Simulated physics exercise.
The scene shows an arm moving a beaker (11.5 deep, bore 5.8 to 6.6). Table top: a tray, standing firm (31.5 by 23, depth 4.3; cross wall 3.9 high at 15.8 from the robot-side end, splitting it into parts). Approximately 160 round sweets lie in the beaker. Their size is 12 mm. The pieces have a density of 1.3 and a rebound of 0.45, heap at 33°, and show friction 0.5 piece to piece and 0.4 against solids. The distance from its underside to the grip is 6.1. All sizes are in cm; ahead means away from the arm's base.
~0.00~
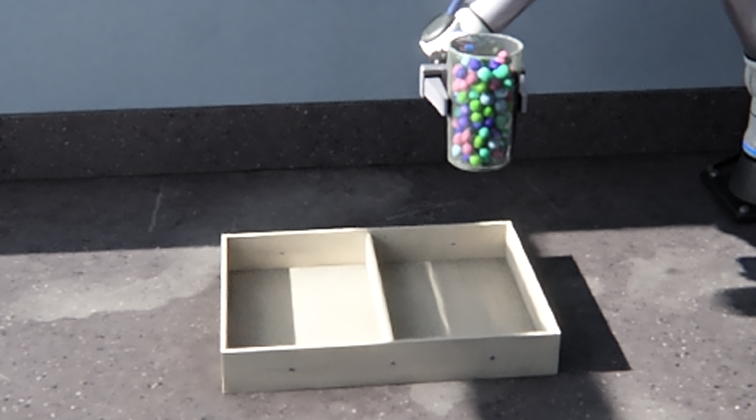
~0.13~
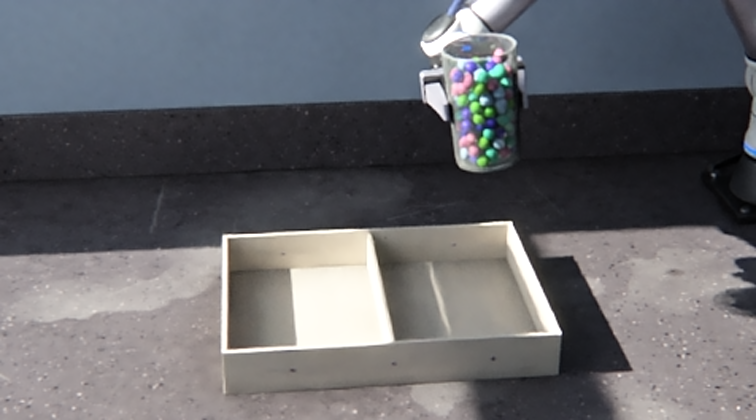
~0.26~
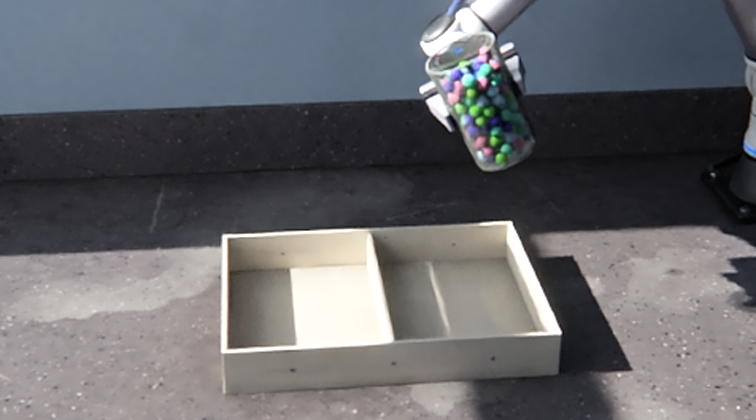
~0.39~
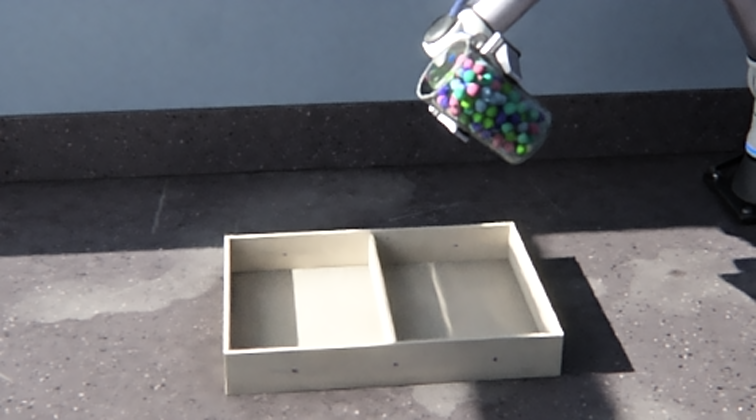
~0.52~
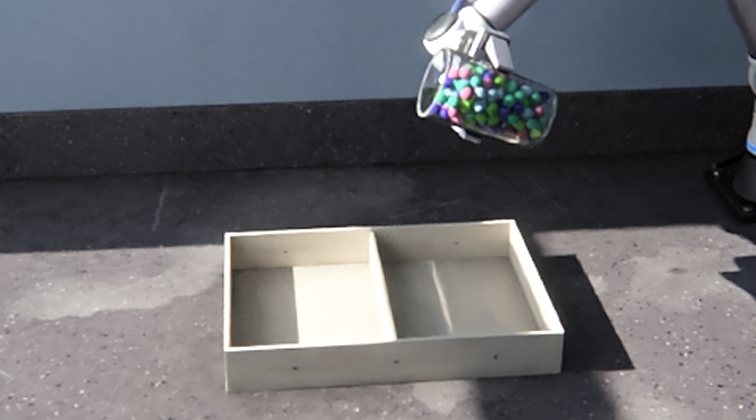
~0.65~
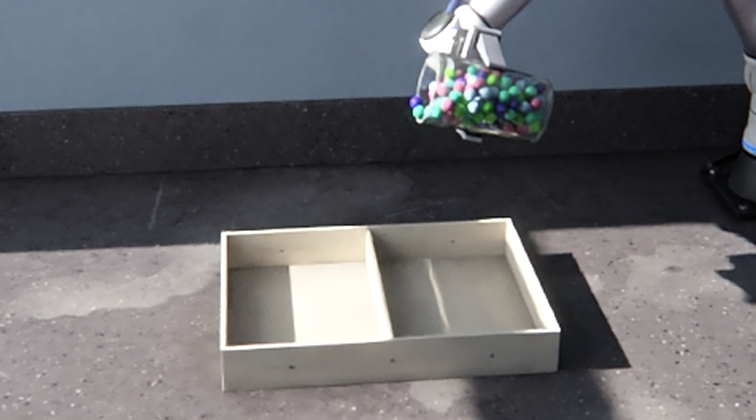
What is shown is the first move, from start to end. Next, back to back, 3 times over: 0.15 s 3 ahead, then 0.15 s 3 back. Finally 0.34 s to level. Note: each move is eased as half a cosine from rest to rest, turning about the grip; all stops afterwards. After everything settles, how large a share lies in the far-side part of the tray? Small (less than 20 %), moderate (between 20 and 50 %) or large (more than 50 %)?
Small.
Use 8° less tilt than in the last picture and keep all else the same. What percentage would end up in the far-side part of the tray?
Roughly 5 percent then.
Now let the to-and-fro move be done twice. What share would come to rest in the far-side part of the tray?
It would then be around 10 per cent.
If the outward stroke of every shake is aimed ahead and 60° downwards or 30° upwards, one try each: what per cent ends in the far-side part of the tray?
It comes to around 0 per cent on the first try and around 15 per cent on the second.
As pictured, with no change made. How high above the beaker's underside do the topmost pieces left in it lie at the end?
9.5 cm.
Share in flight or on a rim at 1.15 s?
Around 1 per cent of the load.
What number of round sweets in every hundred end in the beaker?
My estimate would be some 75 percent.
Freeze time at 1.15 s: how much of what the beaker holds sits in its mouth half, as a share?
Mouth half: Close to 50 per cent.
After 1.15 s, tilted 75° forward, highest piece 26 above the table; 150 in the beaker, 9 in the far-side part, 3 in the robot-side part, 1 in flight or on a rim.
After 1.64 s, tilted 62° forward, highest piece 26 above the table; 126 in the beaker, 19 in the far-side part, 14 in the robot-side part, 4 in flight or on a rim.
After 2.09 s, level, highest piece 27 above the table; 126 in the beaker, 20 in the far-side part, 17 in the robot-side part.
After 3.14 s, level, highest piece 27 above the table; 126 in the beaker, 20 in the far-side part, 17 in the robot-side part.
In the end, 126 in the beaker, 20 in the far-side part, 17 in the robot-side part. That is 12 % in the far-side part of the tray.
